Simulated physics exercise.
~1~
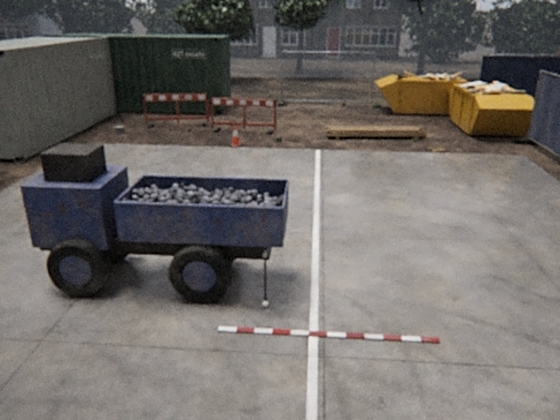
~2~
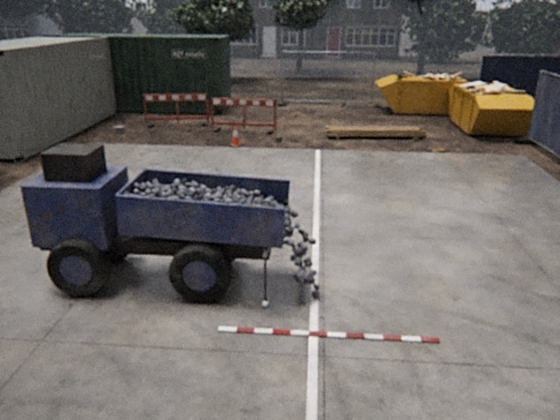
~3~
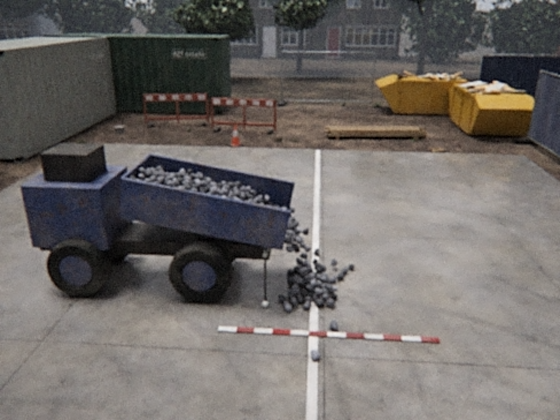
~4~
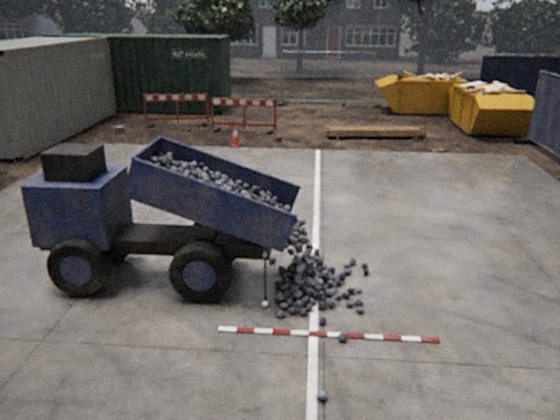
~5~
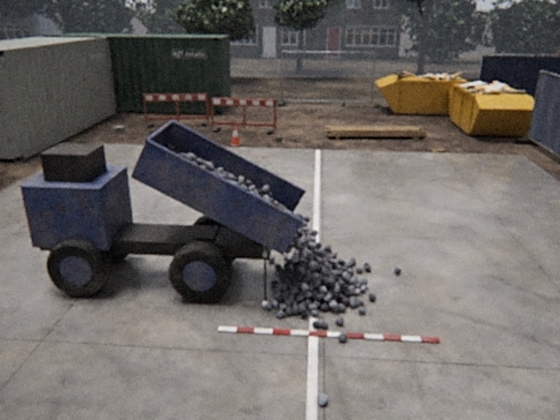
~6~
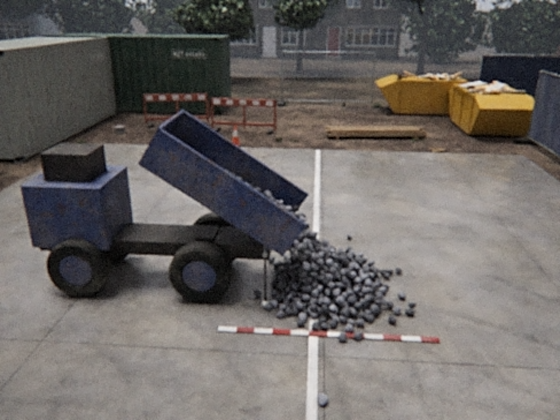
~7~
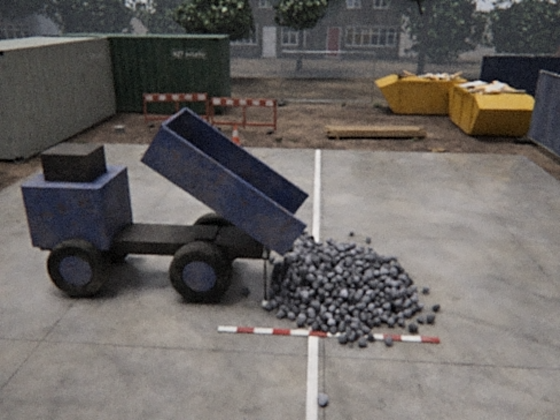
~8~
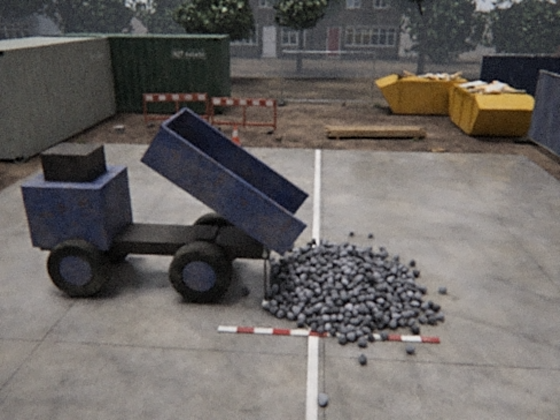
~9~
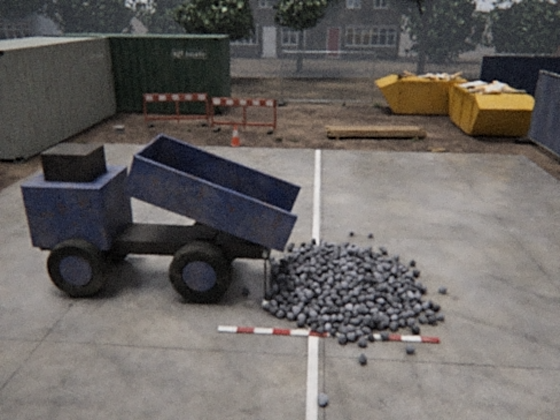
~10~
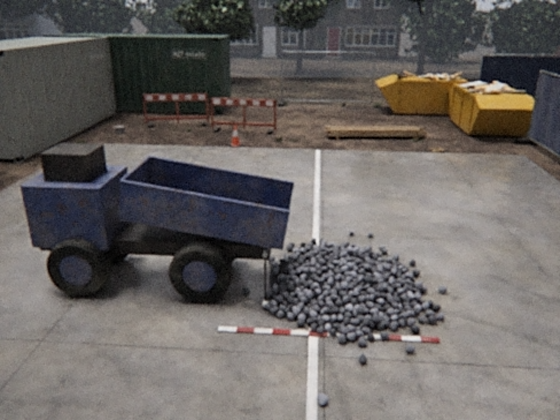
In a concrete yard, a blue tipping trailer raising its bed, spilling grey stones into a heap across a white line, then lowering empty.
